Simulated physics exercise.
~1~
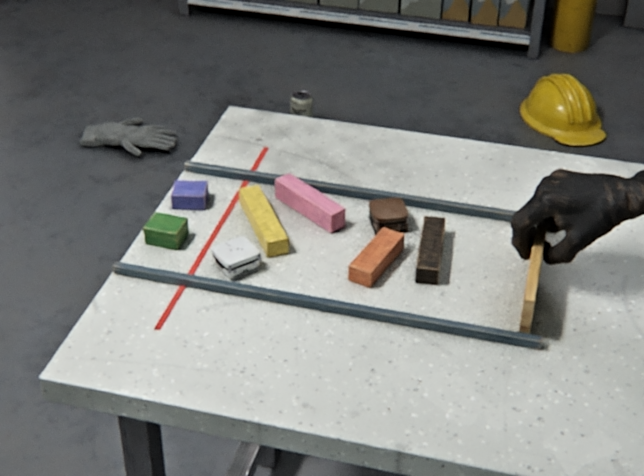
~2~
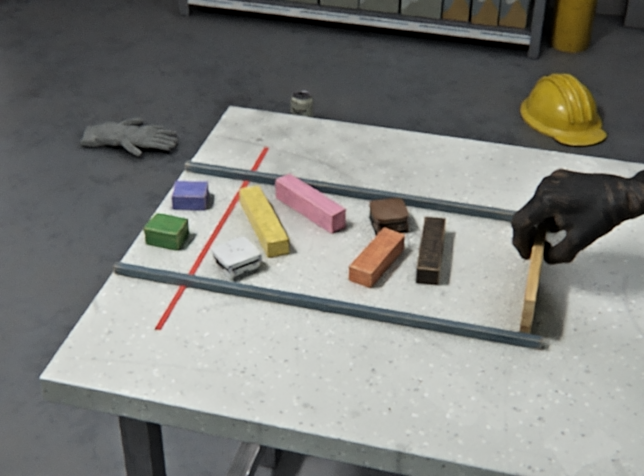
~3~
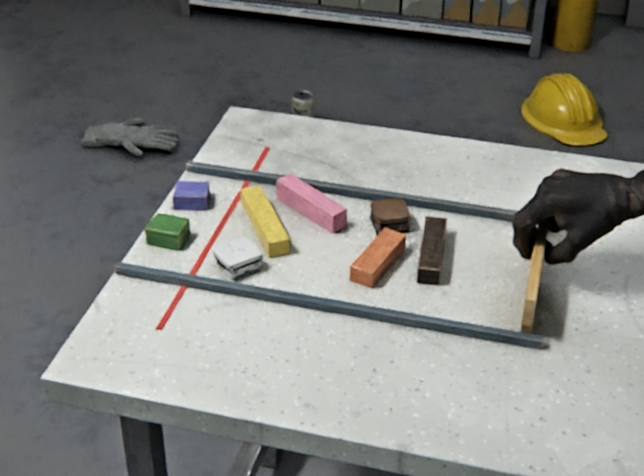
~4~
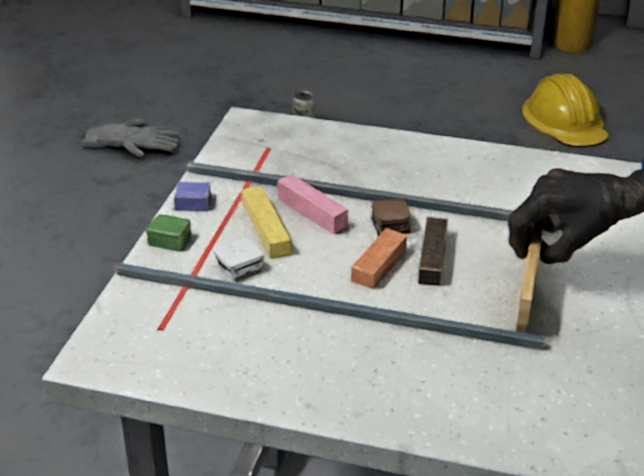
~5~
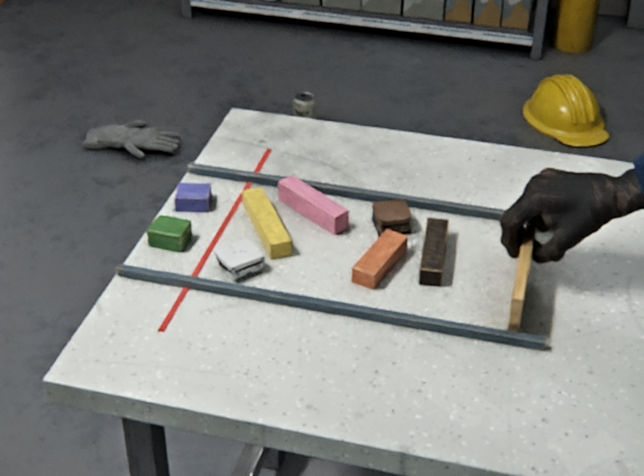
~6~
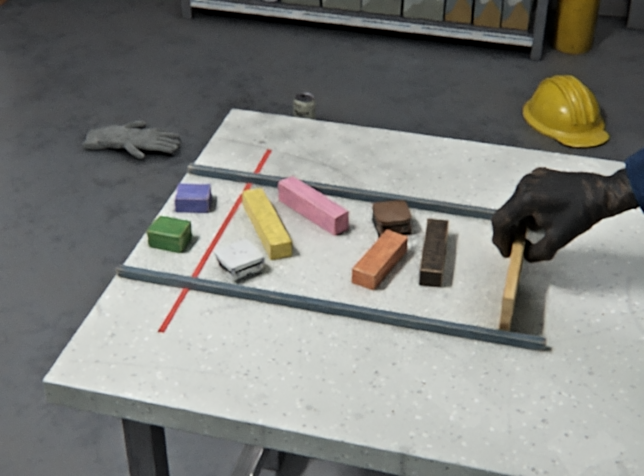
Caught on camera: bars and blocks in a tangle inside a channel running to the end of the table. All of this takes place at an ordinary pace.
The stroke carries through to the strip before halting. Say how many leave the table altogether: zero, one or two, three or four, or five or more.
Looks like just one or two of them go over the edge.
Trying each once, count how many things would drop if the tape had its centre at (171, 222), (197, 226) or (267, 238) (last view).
Those tries give 6, 4 and 0.
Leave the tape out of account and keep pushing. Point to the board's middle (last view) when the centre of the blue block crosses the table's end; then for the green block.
The middle is at (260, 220) when it's the blue block, and at (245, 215) when it's the green block.
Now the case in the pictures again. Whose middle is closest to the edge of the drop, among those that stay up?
Yellow bar.
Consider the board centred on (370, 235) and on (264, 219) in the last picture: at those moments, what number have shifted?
By then 3, and later 8.
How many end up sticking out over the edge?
Overhanging ones - 3.
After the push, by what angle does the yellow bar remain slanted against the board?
Angle: Around 15°.
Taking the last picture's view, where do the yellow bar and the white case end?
Looks like one lands around (160, 210), and the other around (137, 255).
A little later, none off yet; blue block at rest near (193, 198); green block at rest near (170, 234); white case at rest near (239, 262).
Next, none off yet; blue block at rest near (193, 198); green block at rest near (170, 234); white case shifted a little near (219, 260).
When it is over, the number that fall off is one or two; down, green block and blue block.
